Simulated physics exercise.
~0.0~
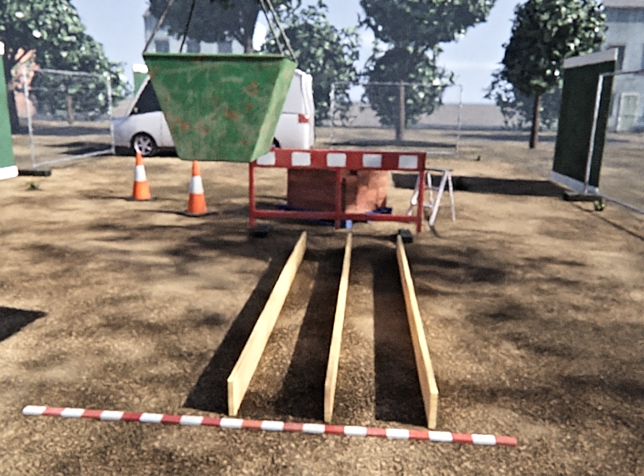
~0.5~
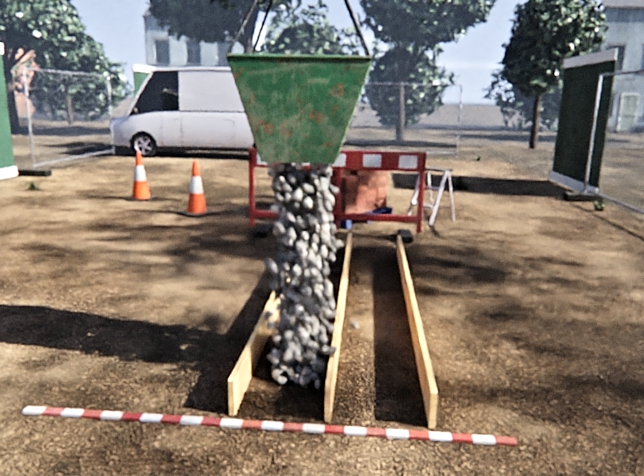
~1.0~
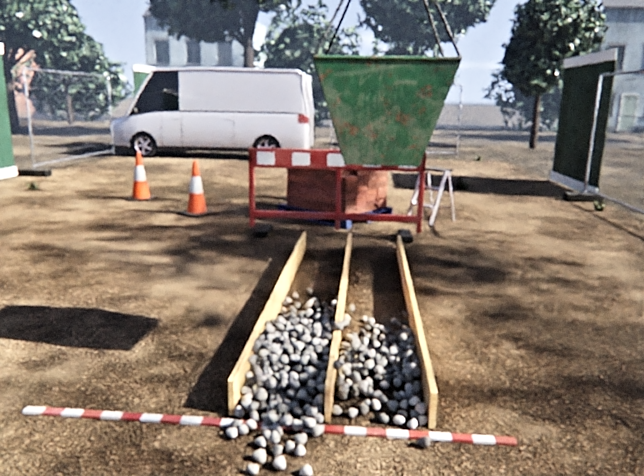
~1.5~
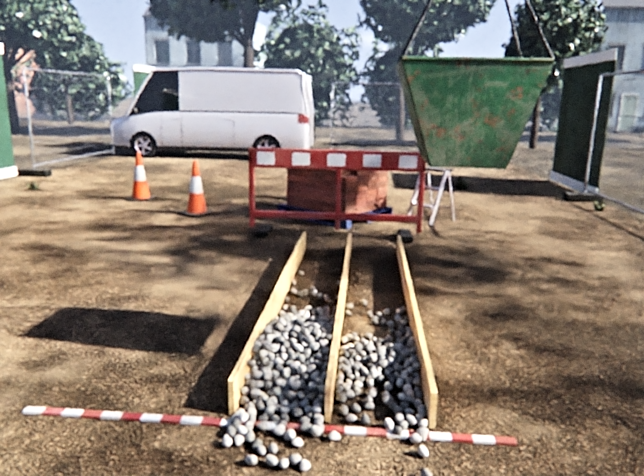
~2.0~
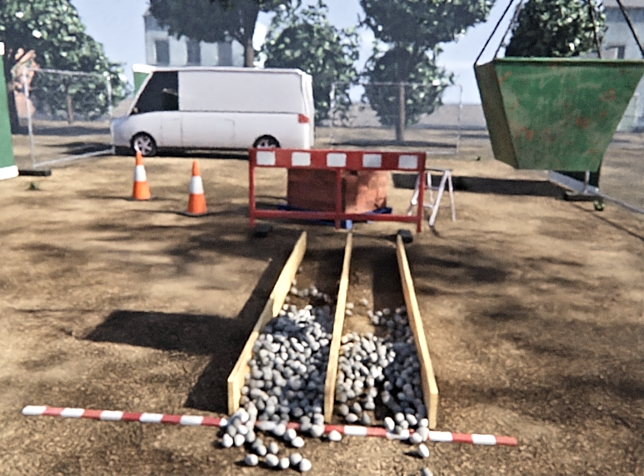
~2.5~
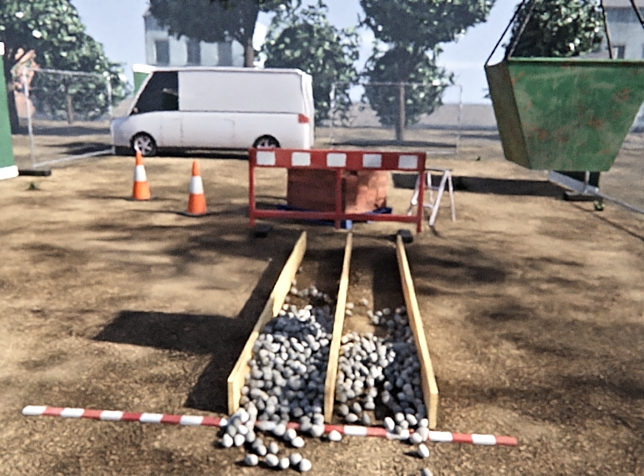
The clip shows a green skip moving right above three wooden boards on bare ground, dropping grey stones that spread into the left and right bays, with more in the left and some spilling past the striped staff, before the empty skip stops at the right.
